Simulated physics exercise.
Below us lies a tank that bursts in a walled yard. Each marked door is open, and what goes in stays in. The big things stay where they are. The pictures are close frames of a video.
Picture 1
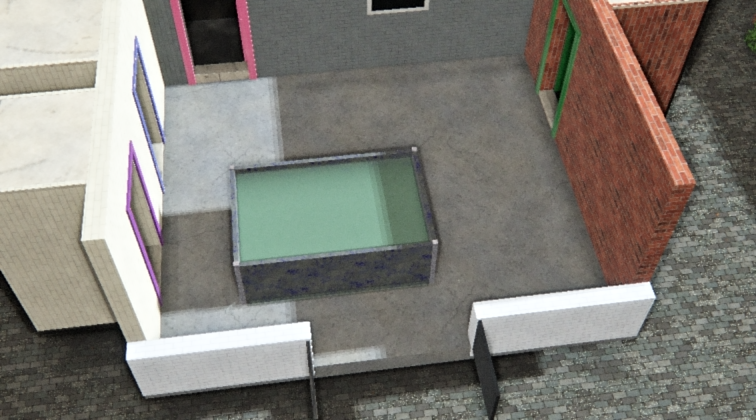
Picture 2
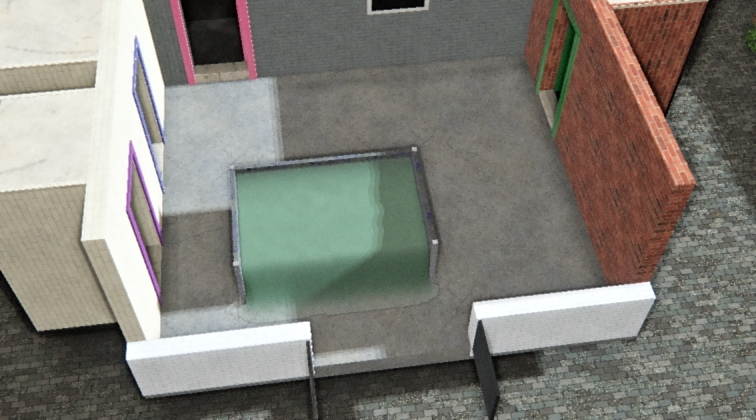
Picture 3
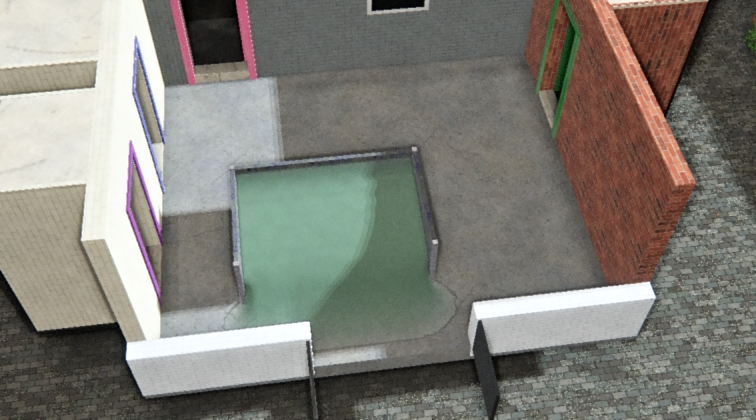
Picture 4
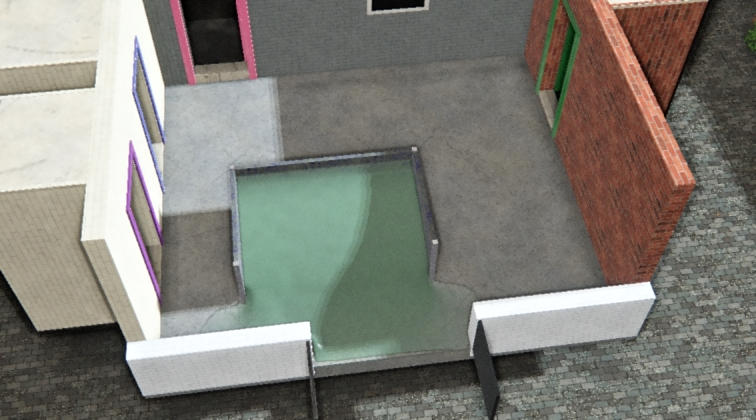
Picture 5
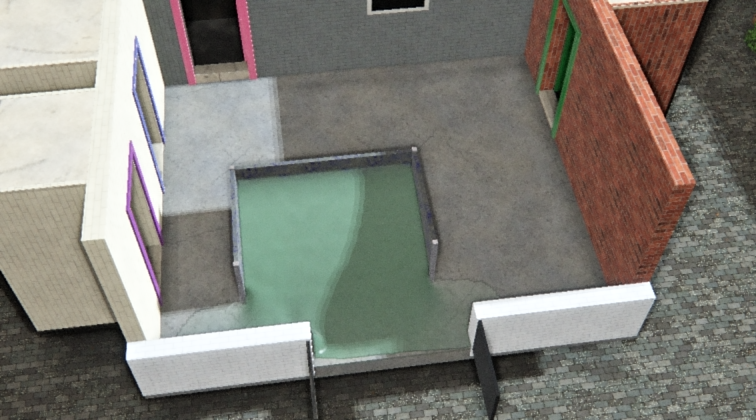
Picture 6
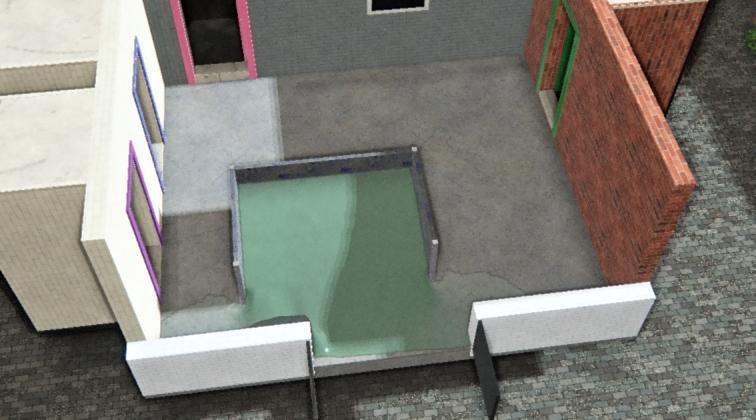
Greenish water stood in a rectangular tank in a walled yard, then poured out as the near side vanished, spreading across the paving to the white front walls and the gap between them.
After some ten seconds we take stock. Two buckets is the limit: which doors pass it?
In the end: The green door stays under that; the blue door stays under that; the purple door takes more than that; the pink door stays under that.
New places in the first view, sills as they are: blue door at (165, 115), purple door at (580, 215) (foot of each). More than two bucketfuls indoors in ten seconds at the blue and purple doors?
In short: The blue door goes over; the purple door lets less in.
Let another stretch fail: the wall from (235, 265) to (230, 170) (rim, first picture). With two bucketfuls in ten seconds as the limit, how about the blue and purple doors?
One by one: The blue door goes over, the purple door lets more in.
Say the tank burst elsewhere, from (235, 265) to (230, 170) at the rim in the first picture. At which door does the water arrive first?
I say the door marked purple.
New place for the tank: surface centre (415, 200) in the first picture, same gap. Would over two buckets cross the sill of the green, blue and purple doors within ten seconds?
One by one: The green door takes less; the blue door stays under; the purple door holds.
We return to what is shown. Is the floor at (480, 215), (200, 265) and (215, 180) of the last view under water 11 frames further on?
One after the other: Free of water, awash, flooded.
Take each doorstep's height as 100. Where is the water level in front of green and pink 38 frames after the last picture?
Roughly 20 per cent, then 50 per cent.
A moment on, water covers 20 % of the floor; the green door not reached, the blue door not reached, the purple door wet at the sill, nothing in, the pink door not reached.
Next, water covers 35 % of the floor; the green door not reached, the blue door wet at the sill, nothing in, the purple door under two buckets in, the pink door not reached.
Then, water covers 50 % of the floor; the green door not reached, the blue door wet at the sill, nothing in, the purple door over two buckets in, the pink door wet at the sill, nothing in.
Later, water covers 75 % of the floor; the green door wet at the sill, nothing in, the blue door wet at the sill, nothing in, the purple door over two buckets in, the pink door under two buckets in.
In the end, water covers 95 % of the floor; the green door wet at the sill, nothing in, the blue door wet at the sill, nothing in, the purple door over two buckets in, the pink door under two buckets in.
